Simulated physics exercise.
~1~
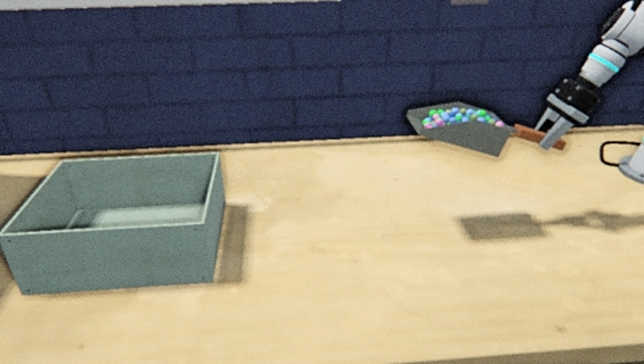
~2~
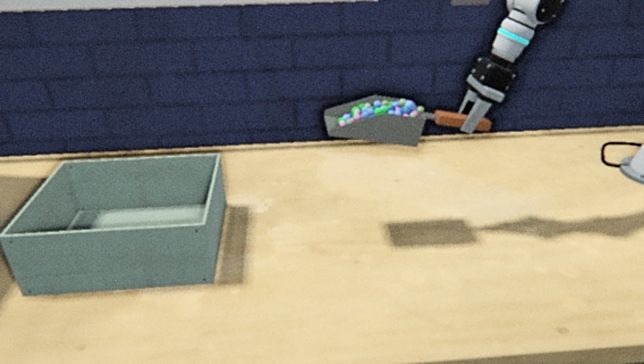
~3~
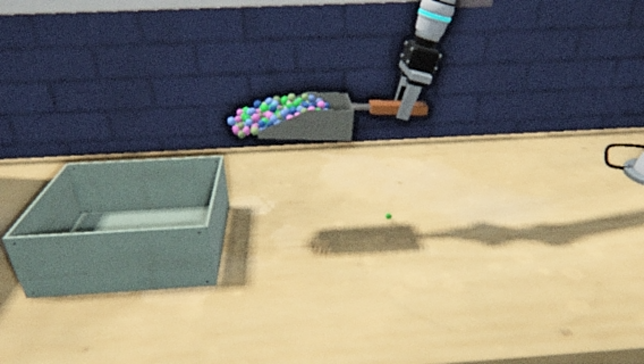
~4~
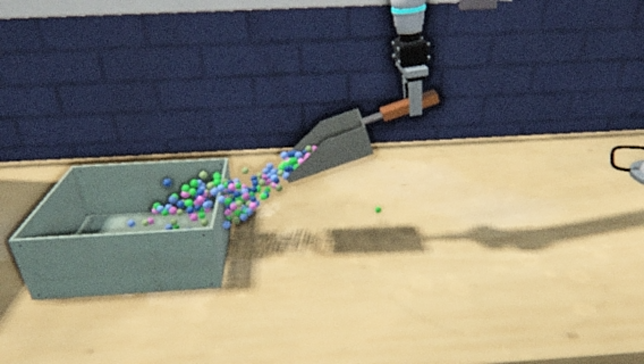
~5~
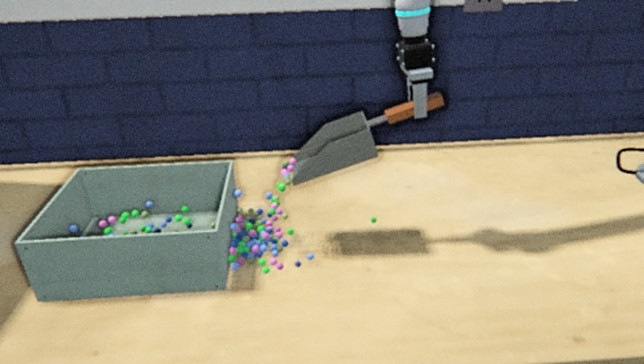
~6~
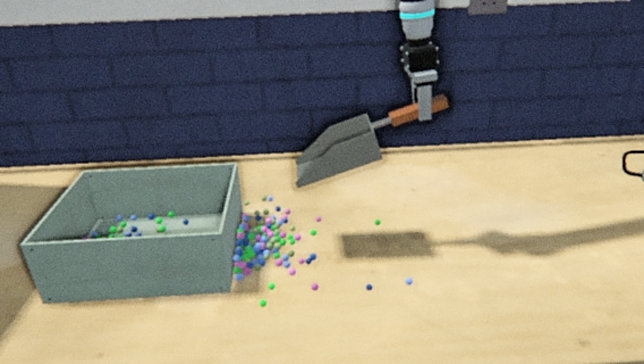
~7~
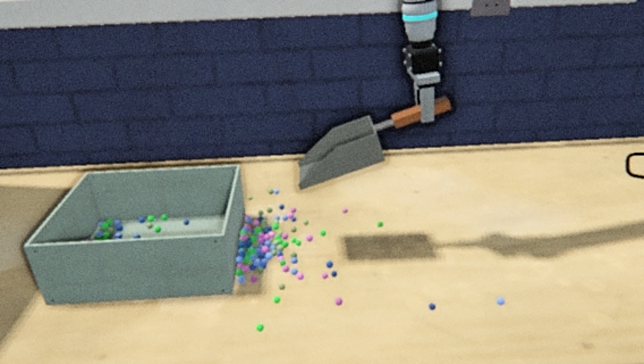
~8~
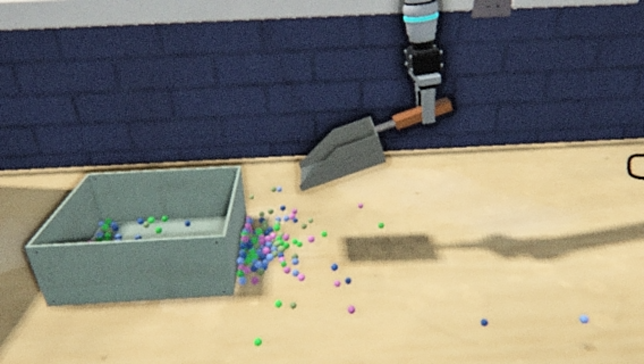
A pale wooden tabletop stands before a dark blue brick wall, seen from the front and slightly above, with an open grey-green bin at the left. From the right, a robotic arm grips the brown handle of a grey scoop heaped with small round sweets in green, blue, pink and purple. It carries the scoop left, and the sweets slide toward its front edge. The scoop tips down and they pour out, some landing in the bin, many dropping just short of it. Strays roll across the table toward the right while the emptied scoop hangs still, leaving most sweets piled and scattered outside.
